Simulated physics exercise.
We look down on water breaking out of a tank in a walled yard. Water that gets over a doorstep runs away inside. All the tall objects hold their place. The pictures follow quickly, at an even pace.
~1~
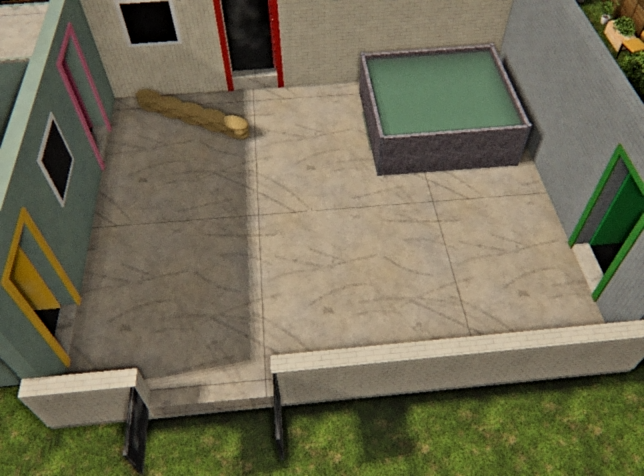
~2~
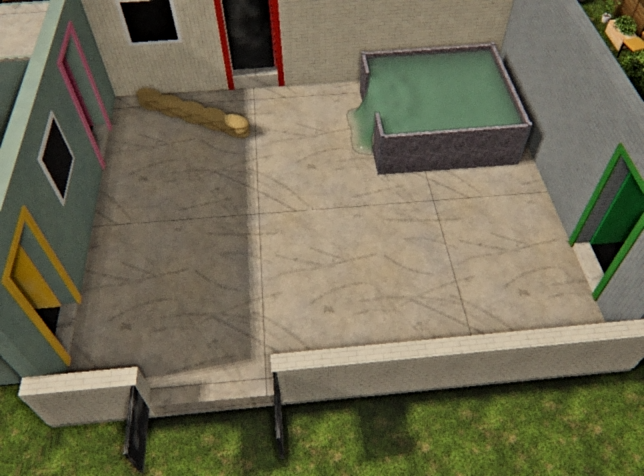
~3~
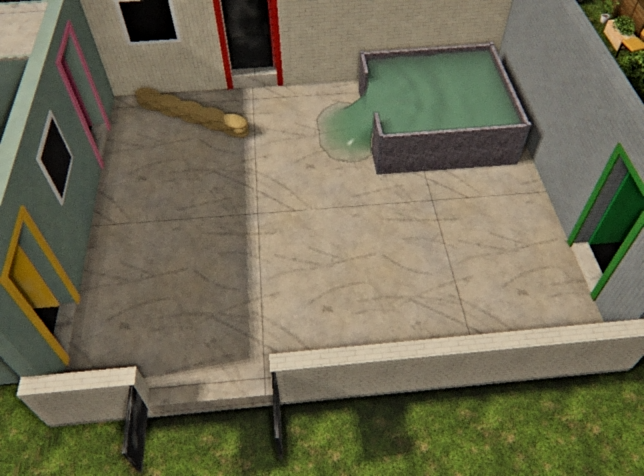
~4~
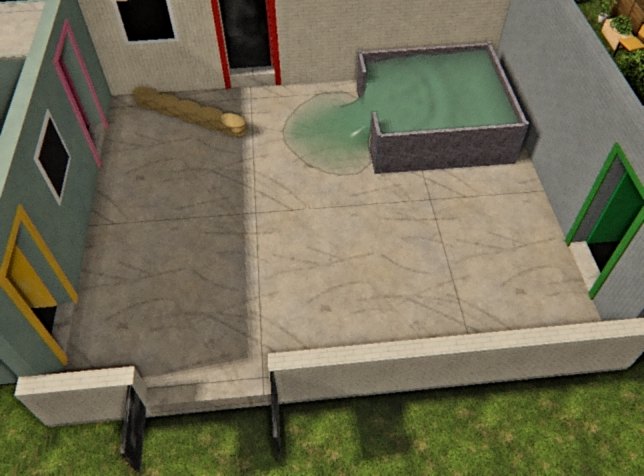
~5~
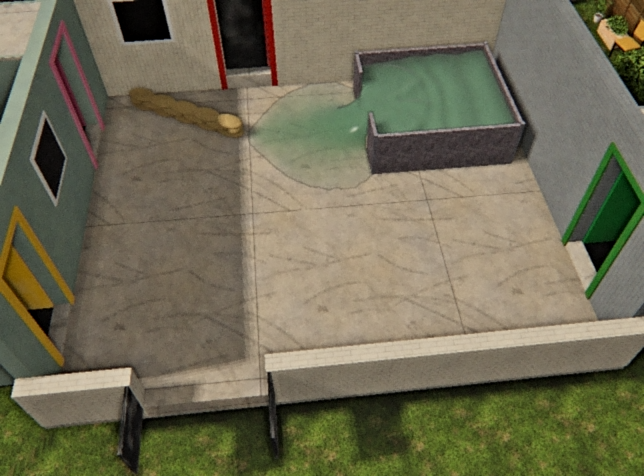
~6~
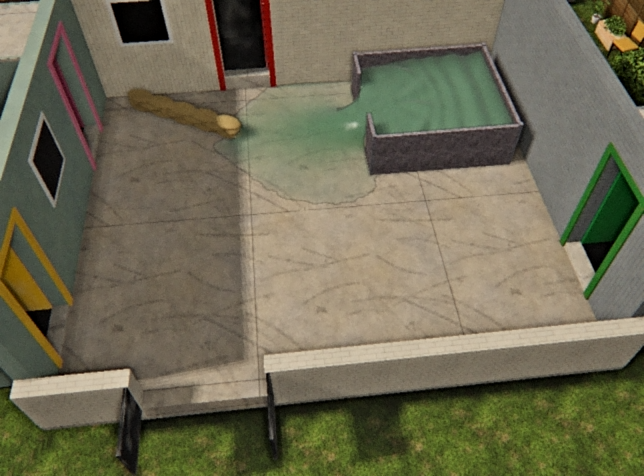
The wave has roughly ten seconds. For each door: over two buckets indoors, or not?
The green door stays under that; the yellow door takes more than that; the red door stays under that; the pink door stays under that.
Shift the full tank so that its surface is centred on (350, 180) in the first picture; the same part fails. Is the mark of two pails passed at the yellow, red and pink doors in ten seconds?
Then: The yellow one lets more in, the red one holds, the pink one goes over.
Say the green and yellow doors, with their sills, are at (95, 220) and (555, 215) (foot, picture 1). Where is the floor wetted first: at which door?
That is the red door.
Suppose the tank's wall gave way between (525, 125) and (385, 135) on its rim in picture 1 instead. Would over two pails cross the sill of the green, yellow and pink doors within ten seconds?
One by one: The green door goes over, the yellow door goes over, the pink door stays under.
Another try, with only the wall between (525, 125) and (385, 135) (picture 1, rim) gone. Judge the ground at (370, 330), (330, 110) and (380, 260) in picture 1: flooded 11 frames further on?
In that order: Under water, free of water, under water.
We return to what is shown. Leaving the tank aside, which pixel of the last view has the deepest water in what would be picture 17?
At about (153, 97).
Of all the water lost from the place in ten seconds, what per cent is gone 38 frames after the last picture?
I make it 25 per cent.
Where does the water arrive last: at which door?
It is the green one.
A moment on, water covers 30 % of the floor; the green door not reached, the yellow door not reached, the red door wet at the sill, nothing in, the pink door not reached.
Next, water covers 45 % of the floor; the green door not reached, the yellow door not reached, the red door wet at the sill, nothing in, the pink door wet at the sill, nothing in.
Then, water covers 55 % of the floor; the green door not reached, the yellow door under two buckets in, the red door wet at the sill, nothing in, the pink door under two buckets in.
Later, water covers 65 % of the floor; the green door not reached, the yellow door over two buckets in, the red door wet at the sill, nothing in, the pink door under two buckets in.
In the end, water covers 90 % of the floor; the green door under two buckets in, the yellow door far over two buckets in, the red door wet at the sill, nothing in, the pink door under two buckets in.
